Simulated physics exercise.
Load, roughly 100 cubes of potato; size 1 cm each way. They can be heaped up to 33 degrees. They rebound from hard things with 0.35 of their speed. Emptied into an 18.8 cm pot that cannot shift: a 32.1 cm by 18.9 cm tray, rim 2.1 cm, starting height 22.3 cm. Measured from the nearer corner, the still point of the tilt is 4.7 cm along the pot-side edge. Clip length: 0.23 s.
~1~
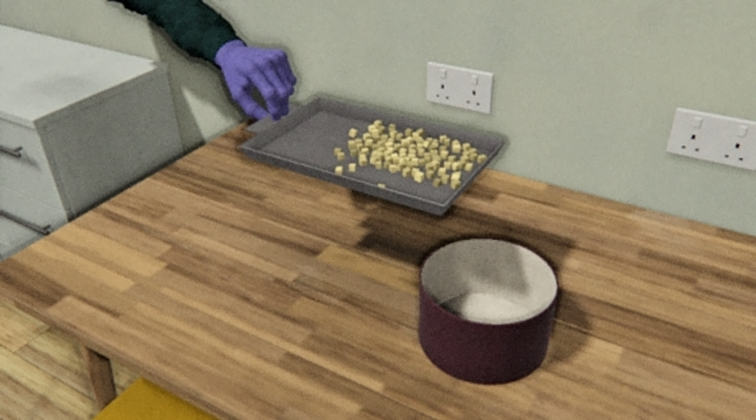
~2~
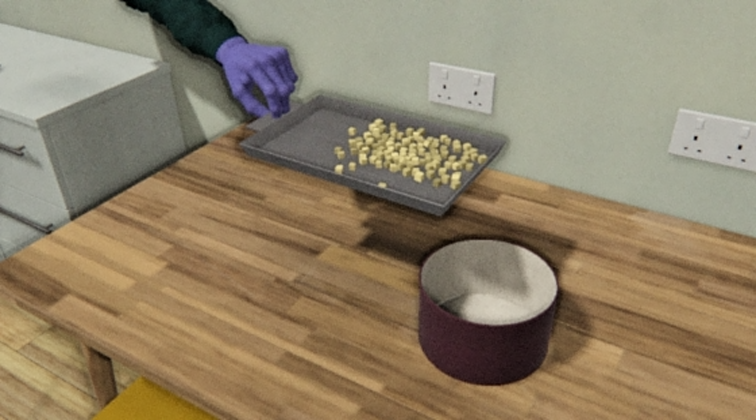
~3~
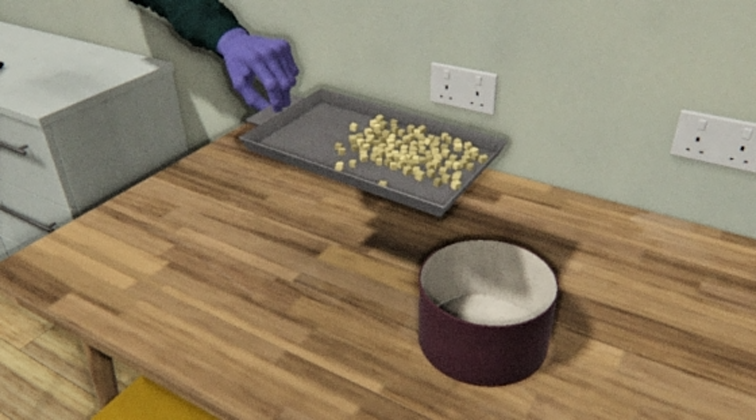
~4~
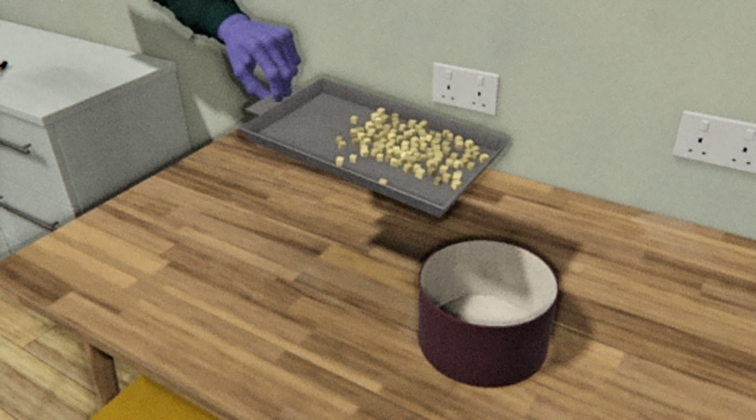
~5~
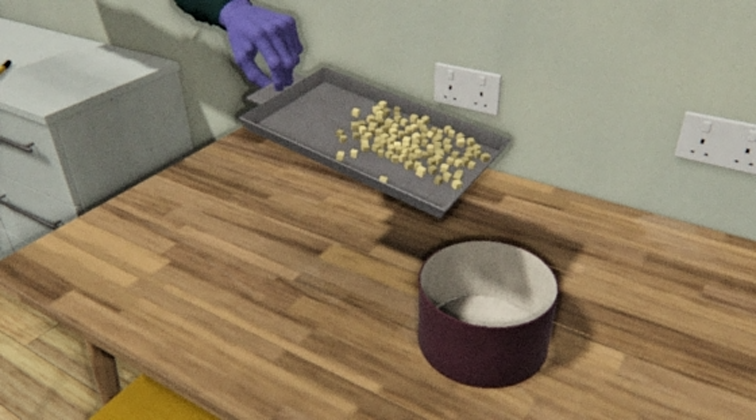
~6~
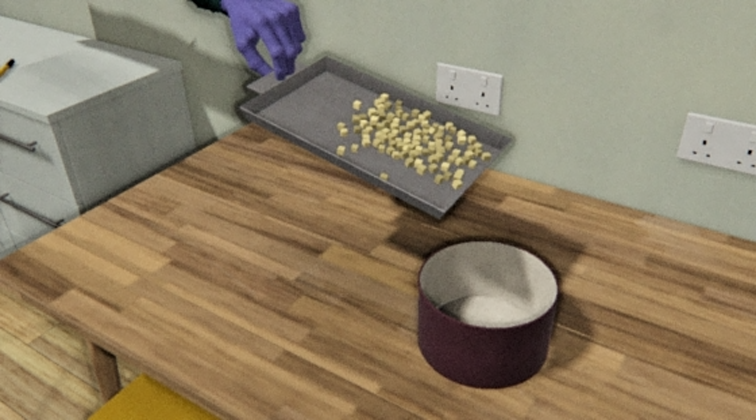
In the video, a purple-gloved hand at the left end of a dark tray of pale yellow cubes rises, gradually tilting the tray down toward the right above a wooden worktop, while a dark red pot stays still in front.
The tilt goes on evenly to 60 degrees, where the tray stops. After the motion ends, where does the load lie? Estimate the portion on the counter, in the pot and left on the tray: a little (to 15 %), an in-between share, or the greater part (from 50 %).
Counter: A little; pot: An in-between share; left on the tray: The greater part.
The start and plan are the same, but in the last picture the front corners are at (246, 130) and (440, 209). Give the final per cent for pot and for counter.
Final per cent - pot 20, counter 20.
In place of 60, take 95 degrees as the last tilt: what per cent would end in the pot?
That comes out at some 95 per cent.
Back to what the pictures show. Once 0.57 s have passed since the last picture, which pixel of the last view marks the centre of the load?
At about (465, 156).
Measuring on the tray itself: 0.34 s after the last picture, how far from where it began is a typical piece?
Around 1 centimetres.
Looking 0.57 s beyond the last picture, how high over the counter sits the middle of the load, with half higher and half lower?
I'd say near 26 cm.
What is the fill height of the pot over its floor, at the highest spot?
Close to 1.5 cm up.
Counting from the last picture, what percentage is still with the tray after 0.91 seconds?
Estimate: About 65 percent.
Then, 0.34 s after the last picture, tilt 35 degrees; the tray holds 100 %, the pot 0 %.
Then, 0.57 s after the last picture, tilt 51 degrees; the tray holds 100 %, the pot 0 %.
Then, 0.91 s after the last picture, tilt 60 degrees; the tray holds 65 %, the pot 25 %.
In the end, counter 5 %, pot 35 %, tray 60 %.
